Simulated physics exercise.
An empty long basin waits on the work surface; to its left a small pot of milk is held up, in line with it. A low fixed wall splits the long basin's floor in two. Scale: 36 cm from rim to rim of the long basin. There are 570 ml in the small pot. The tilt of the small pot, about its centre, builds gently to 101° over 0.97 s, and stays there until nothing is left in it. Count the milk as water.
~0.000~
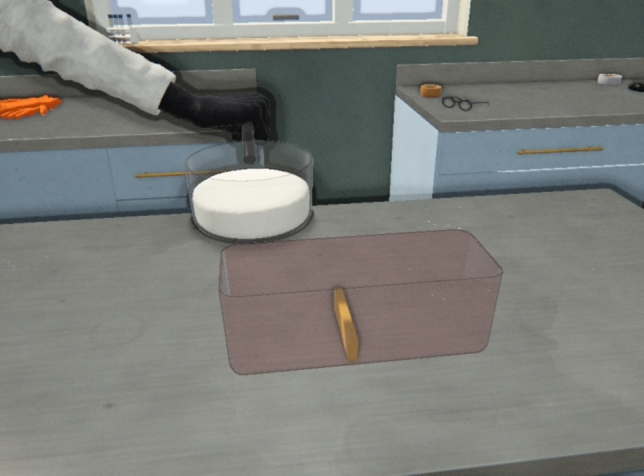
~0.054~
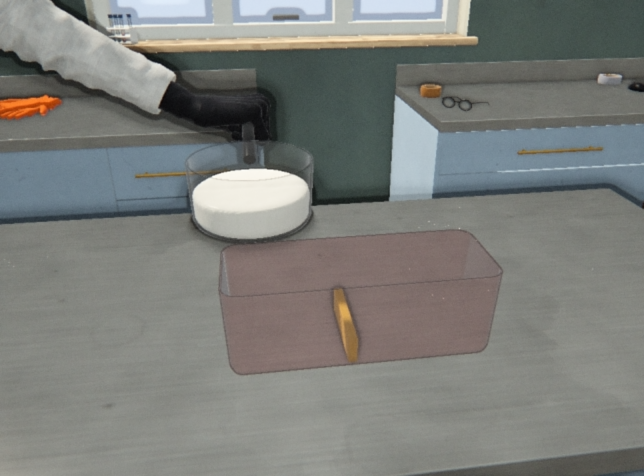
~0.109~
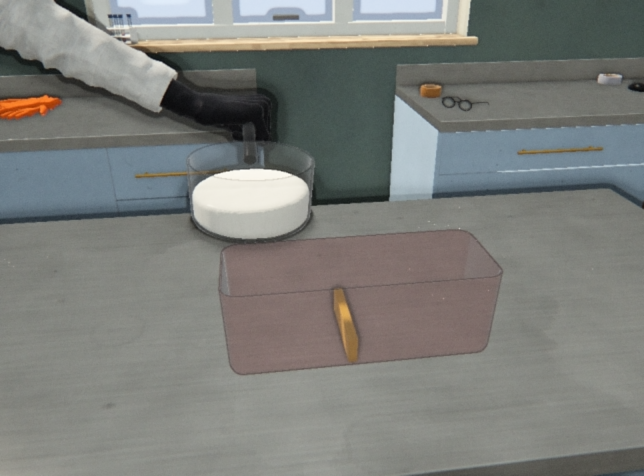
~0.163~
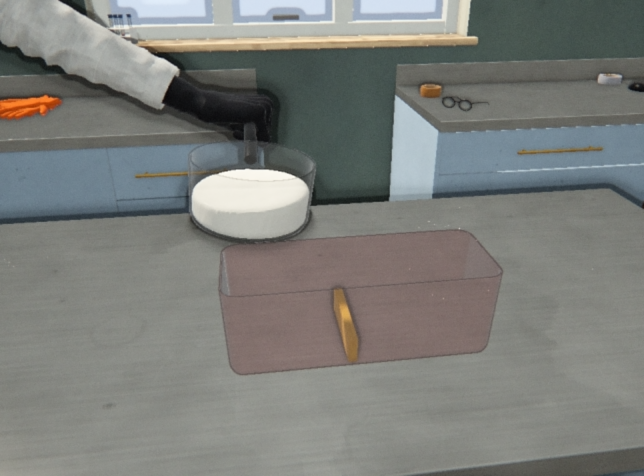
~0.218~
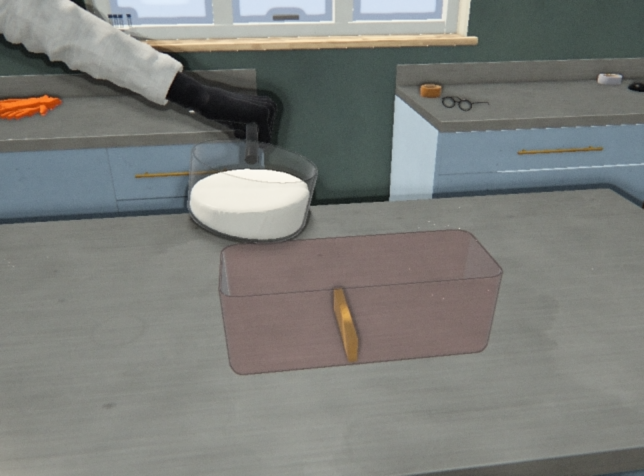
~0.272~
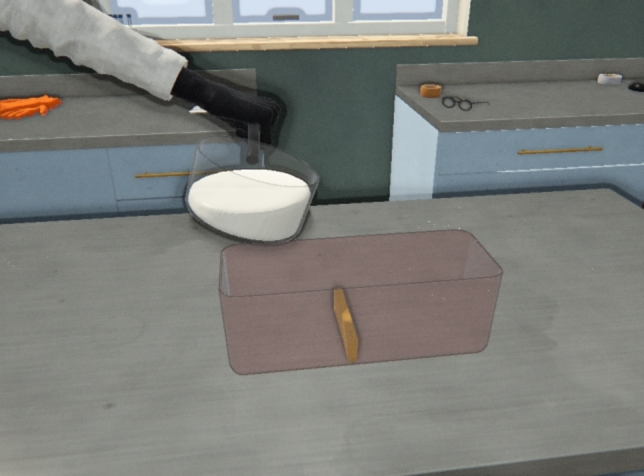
The footage shows a gloved hand holding a small clear pot of white liquid above a grey work surface, behind and left of an empty, see-through long basin; the pot starts level, then gradually tilts slightly towards the right.
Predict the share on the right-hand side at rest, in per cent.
Roughly 44 per cent is past the wall.
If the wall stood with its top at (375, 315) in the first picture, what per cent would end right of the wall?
Then about 10 per cent.
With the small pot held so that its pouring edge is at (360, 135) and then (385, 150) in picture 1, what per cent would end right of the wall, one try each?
First 90, then 95 per cent.
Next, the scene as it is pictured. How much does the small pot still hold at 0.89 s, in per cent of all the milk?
About 14 per cent.
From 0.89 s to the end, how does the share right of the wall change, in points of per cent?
It goes up by about 2.
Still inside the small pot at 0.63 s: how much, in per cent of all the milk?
Some 60 per cent.
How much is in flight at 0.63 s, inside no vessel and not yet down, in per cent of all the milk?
Near 30 in a hundred.
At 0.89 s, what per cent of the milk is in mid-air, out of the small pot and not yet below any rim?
Near 9 in a hundred.
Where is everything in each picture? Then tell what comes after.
In the first picture, it leans 0°; its right rim is at (311, 158); the milk meets the walls at (193, 191) and (309, 184); the long basin's rim runs from (221, 271) to (486, 252); the wall's top is at (345, 313).
In the second picture, it leans 1°; its right rim is at (311, 159); the milk meets the walls at (193, 190) and (308, 184).
In the third picture, it leans 3°; its right rim is at (313, 161); the milk meets the walls at (193, 190) and (308, 185).
In the fourth picture, it leans 7°; its right rim is at (314, 165); the milk meets the walls at (193, 190) and (308, 185).
In the fifth picture, it leans 12°; its right rim is at (316, 170); the milk meets the walls at (192, 190) and (308, 186).
In the sixth picture, it leans 18°; its right rim is at (317, 177); the milk meets the walls at (189, 189) and (310, 186).
Then, 0.63 s in, the tilt is 73° and 59 per cent is still to pour, 4 is left of the wall and 7 right of it.
Then, 0.89 s in, the tilt is 100° and 15 per cent is still to pour, 34 is left of the wall and 43 right of it.
Then, 1.17 s in, the tilt is 101° and 2 per cent is still to pour, 53 is left of the wall and 43 right of it.
Then, 1.47 s in, the tilt is 101° and 0 per cent is still to pour, 56 is left of the wall and 44 right of it.
Finally, 55 per cent lies left of the wall, 44 right of it and 0 outside.
